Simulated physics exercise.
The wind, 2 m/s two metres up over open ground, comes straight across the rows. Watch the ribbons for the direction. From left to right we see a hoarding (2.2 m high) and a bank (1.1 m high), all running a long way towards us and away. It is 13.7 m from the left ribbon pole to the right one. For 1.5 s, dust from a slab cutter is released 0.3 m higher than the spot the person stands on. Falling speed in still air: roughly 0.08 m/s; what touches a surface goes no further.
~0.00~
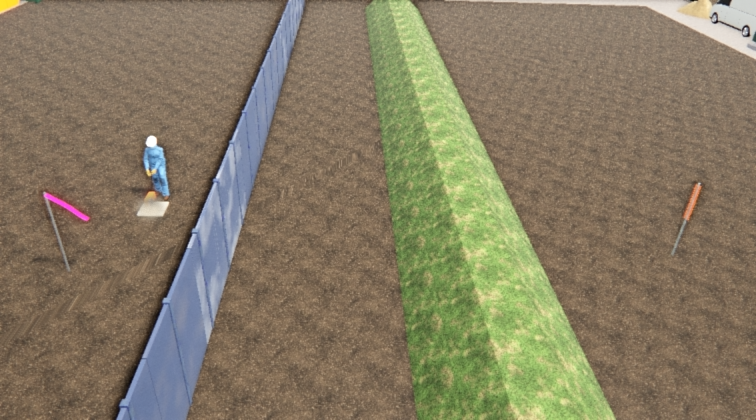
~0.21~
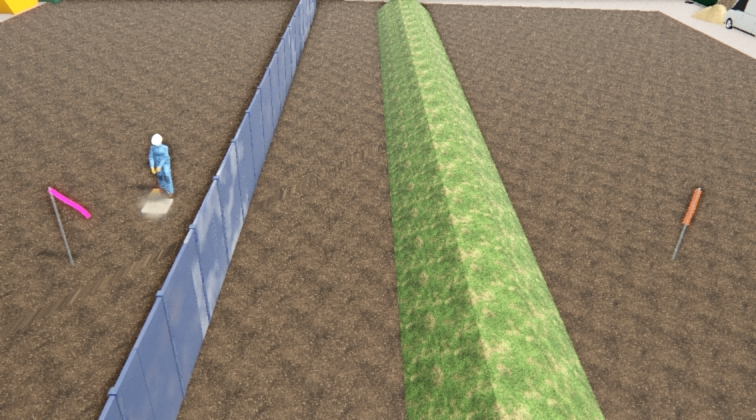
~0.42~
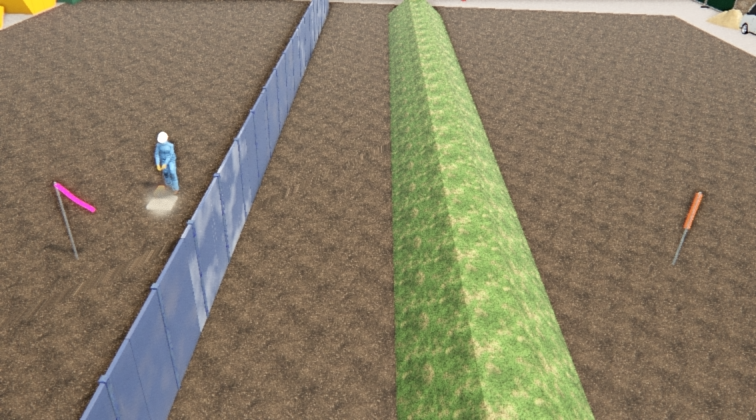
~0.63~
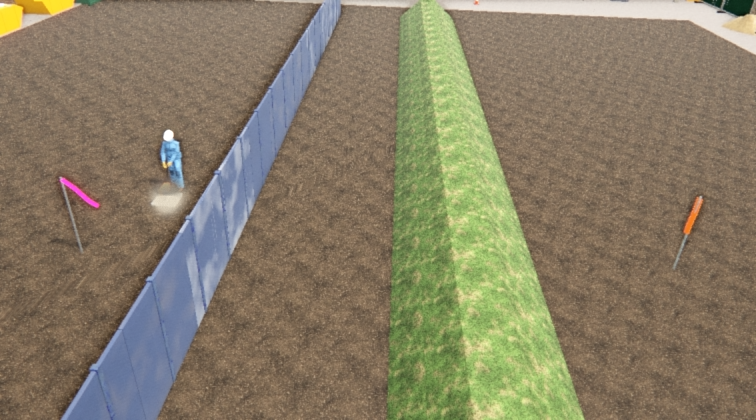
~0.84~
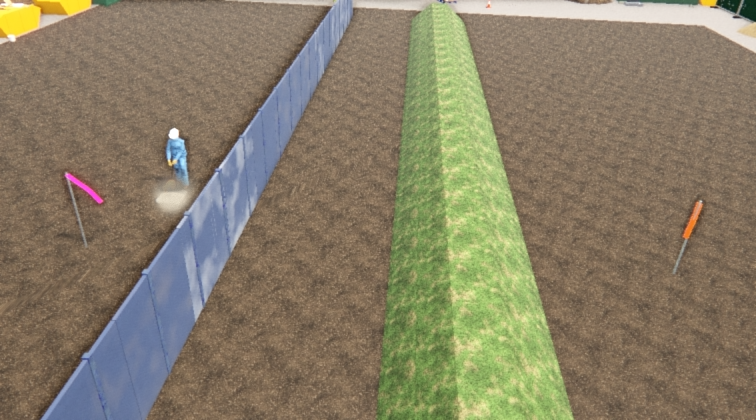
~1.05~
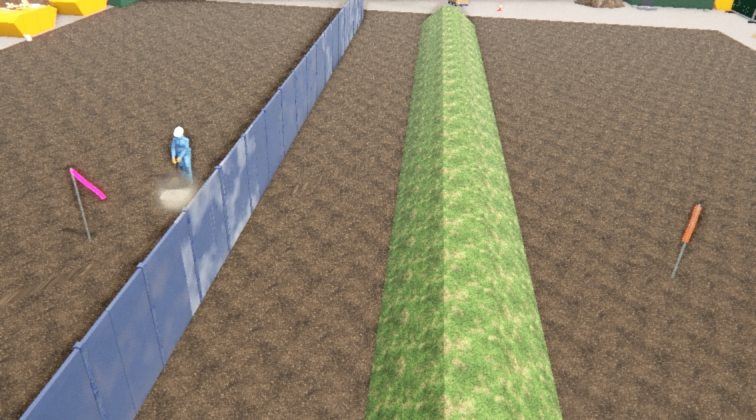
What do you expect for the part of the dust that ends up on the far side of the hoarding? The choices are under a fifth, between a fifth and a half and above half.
It is from a fifth to a half that ends up on the far side.
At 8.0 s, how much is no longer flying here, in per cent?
Some 50 per cent.
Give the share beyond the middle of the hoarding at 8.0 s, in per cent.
About 25 %.
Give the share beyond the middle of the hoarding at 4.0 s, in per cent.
Some 2 per cent.
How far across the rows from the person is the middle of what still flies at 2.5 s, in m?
Roughly 0.5 m.
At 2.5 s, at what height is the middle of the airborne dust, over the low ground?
Roughly 0.4 m up.
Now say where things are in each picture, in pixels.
The left ribbon ends at (88, 219), leaning 50 degrees to the right, the dust in the air spans x = 140 to 155 around y = 205 and it comes from (151, 205), in the first picture.
The right ribbon ends at (686, 224), hanging almost straight and the dust in the air spans x = 145 to 165 around y = 205, in the second picture.
The left ribbon ends at (94, 210), leaning 45 degrees to the right, the dust in the air spans x = 155 to 170 around y = 200 and the top of the hoarding crosses (240, 134), in the third picture.
The right ribbon ends at (686, 233), hanging almost straight and the dust in the air spans x = 160 to 180 around y = 195, in the fourth picture.
The left ribbon ends at (101, 202), leaning 45 degrees to the right and the dust in the air spans x = 165 to 185 around y = 195, in the fifth picture.
The right ribbon ends at (685, 242), hanging almost straight, the dust in the air spans x = 165 to 190 around y = 190 and the top of the bank crosses (461, 187), in the sixth picture.
After 2.5 s, 87 % is in the air or yet to come; 0 % is beyond the hoarding; the middle of what still flies is 0.3 m above the low ground, near (185, 191).
After 4.0 s, 70 % is in the air or yet to come; 2 % is beyond the hoarding; the middle of what still flies is 0.5 m above the low ground, near (201, 186).
After 8.0 s, 49 % is in the air or yet to come; 24 % is beyond the hoarding; the middle of what still flies is 2.3 m above the low ground, near (245, 128).
After 20.0 s, 32 % is in the air or yet to come; 35 % is beyond the hoarding.
After 45.0 s, 5 % is in the air or yet to come; 35 % is beyond the hoarding.
